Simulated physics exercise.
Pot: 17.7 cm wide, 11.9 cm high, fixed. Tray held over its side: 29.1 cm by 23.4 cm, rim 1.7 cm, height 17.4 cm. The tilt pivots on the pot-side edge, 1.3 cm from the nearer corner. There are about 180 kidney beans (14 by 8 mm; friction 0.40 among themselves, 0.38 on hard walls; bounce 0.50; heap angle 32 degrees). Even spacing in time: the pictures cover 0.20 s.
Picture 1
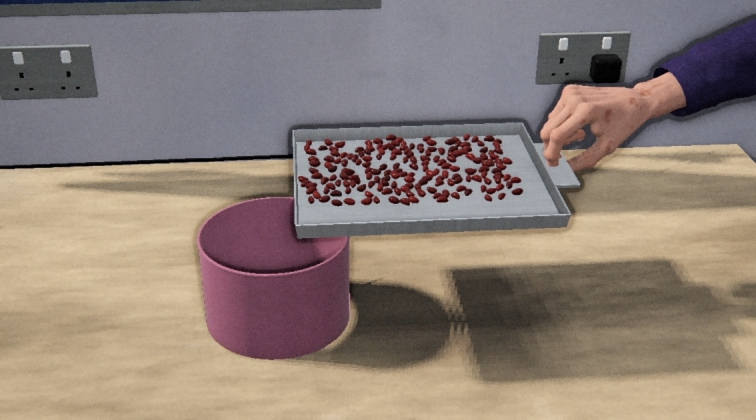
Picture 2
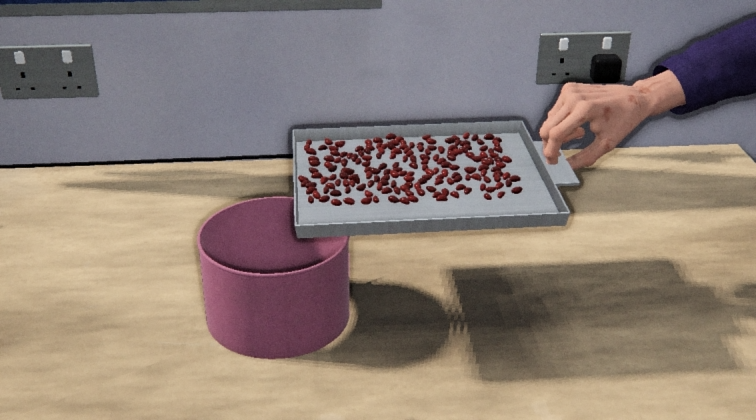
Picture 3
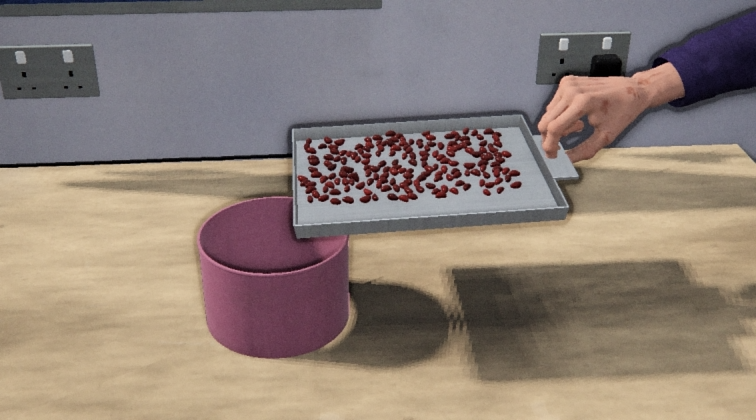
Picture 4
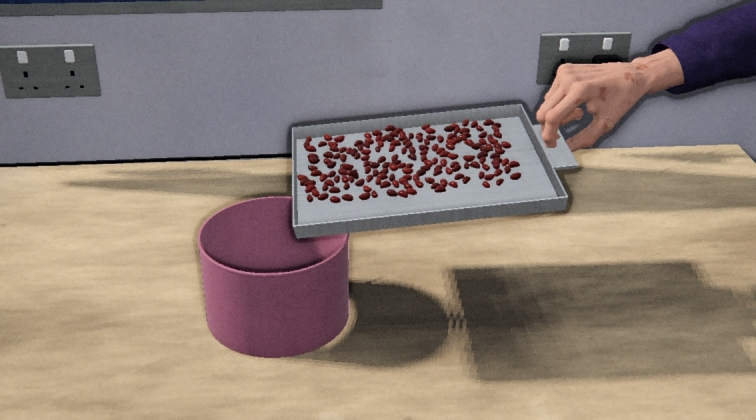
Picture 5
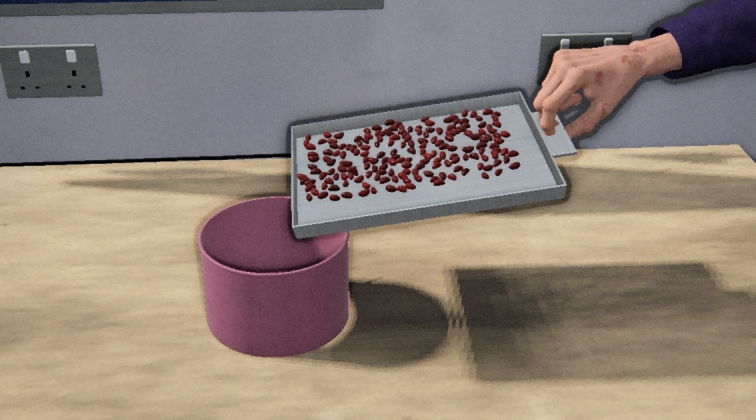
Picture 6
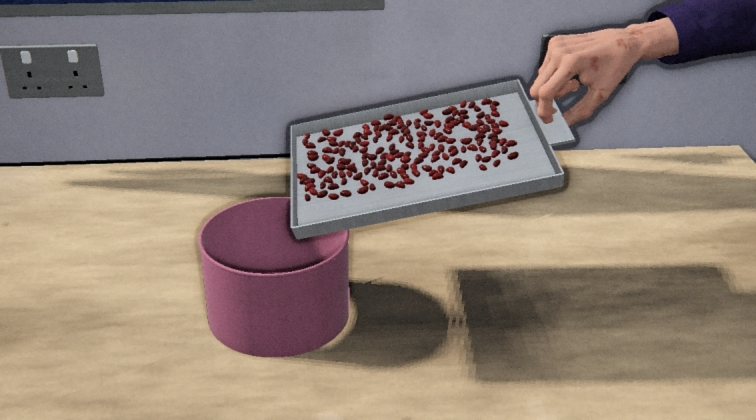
A hand gradually raises the right side of a tray of red kidney beans.
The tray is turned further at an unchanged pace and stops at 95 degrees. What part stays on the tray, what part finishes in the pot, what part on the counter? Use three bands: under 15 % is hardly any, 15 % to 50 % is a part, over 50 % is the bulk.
Shares - tray: Hardly any; pot: The bulk; counter: A part.
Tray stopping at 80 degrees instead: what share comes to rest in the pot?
Near 45 %, then.
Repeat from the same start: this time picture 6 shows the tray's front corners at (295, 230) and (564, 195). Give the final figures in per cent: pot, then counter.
Pot 0 % / counter 100 %.
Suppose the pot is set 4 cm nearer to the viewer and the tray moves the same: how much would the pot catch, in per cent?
In that setup it would come to near 70 per cent.
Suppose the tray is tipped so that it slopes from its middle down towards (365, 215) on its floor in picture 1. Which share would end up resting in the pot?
My guess is roughly 0 percent.
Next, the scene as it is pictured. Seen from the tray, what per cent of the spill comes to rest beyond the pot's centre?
Roughly 80 percent of the spill.
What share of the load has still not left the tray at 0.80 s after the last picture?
About 60 per cent.
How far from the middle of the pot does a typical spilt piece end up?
Distance: Some 20 cm.
Then, 0.48 s after the last picture, tilt 51 degrees; the tray holds 100 %, the pot 0 %.
Then, 0.80 s after the last picture, tilt 78 degrees; the tray holds 60 %, the pot 15 %.
Then, 1.22 s after the last picture, tilt 95 degrees; the tray holds 10 %, the pot 55 %.
In the end, tray 5 %, pot 65 %, counter 30 %.
